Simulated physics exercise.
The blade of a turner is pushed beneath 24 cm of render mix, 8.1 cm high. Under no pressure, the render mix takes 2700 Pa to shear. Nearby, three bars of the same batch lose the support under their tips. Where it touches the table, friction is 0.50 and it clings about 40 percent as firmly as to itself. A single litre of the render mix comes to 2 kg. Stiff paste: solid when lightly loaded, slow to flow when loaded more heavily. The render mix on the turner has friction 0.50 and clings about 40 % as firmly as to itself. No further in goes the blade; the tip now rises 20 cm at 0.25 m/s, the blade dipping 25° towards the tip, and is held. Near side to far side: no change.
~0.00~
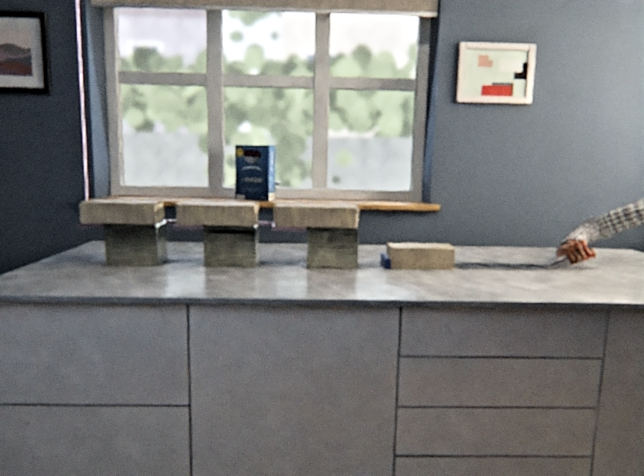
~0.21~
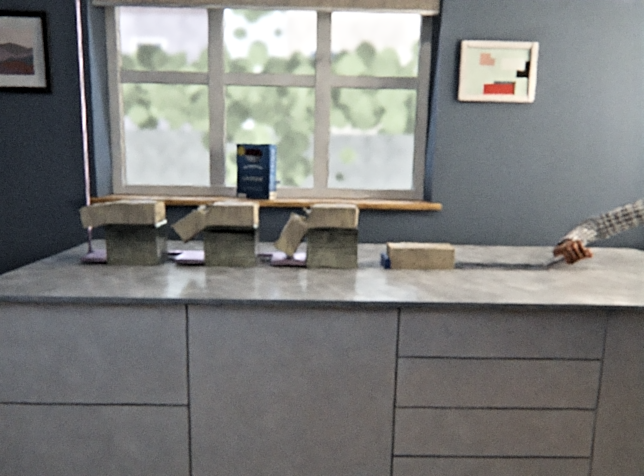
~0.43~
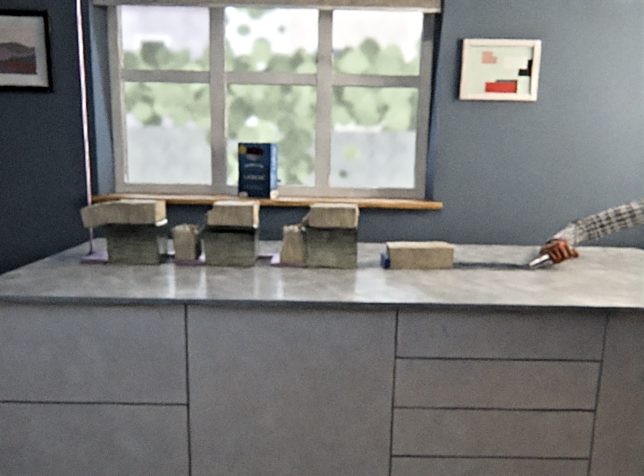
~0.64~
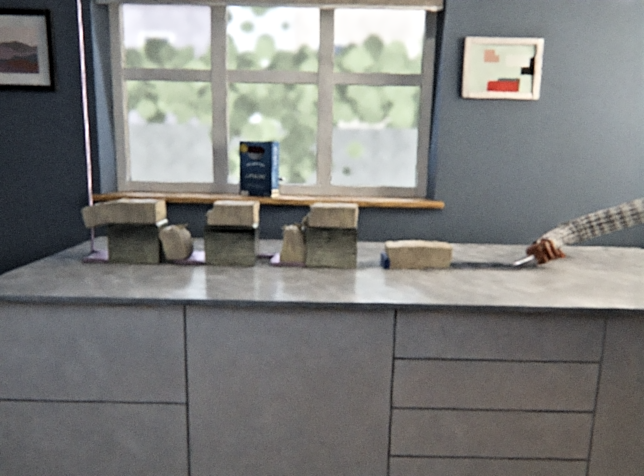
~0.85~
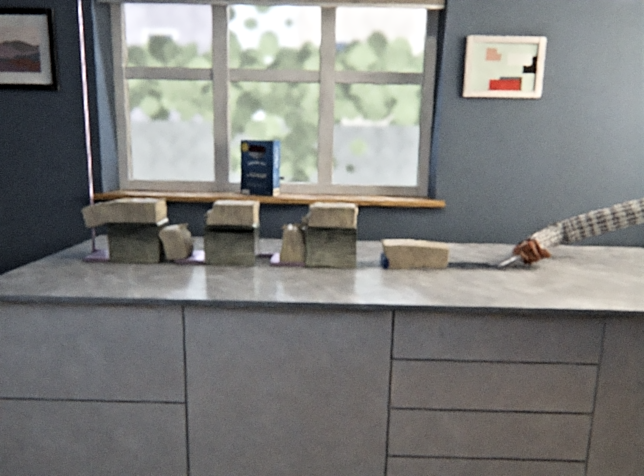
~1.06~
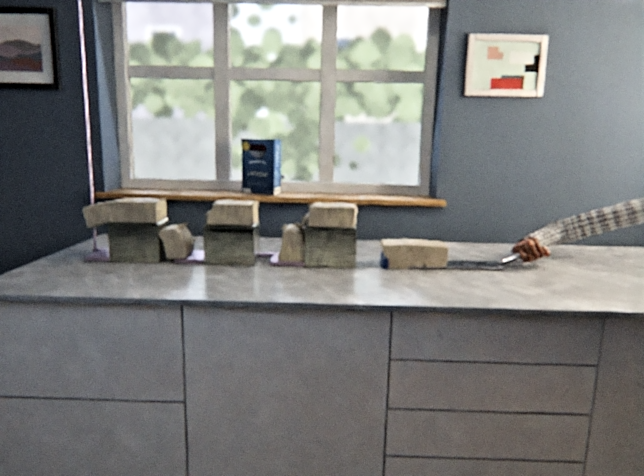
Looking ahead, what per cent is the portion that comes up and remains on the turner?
The portion that comes up and stays on the turner is around 54 per cent.
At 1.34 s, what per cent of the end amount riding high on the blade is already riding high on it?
Roughly 50 percent.
After 1.34 s, the tip is 7.3 cm up.
After 1.67 s, the tip is 16 cm up.
After 2.00 s, the tip is 20 cm up and 54 % is riding high on the blade.
After 2.32 s, the tip is 20 cm up and 54 % is riding high on the blade.
After 2.70 s, at the end, the tip is 20 cm up and 54 % is riding high on the blade.
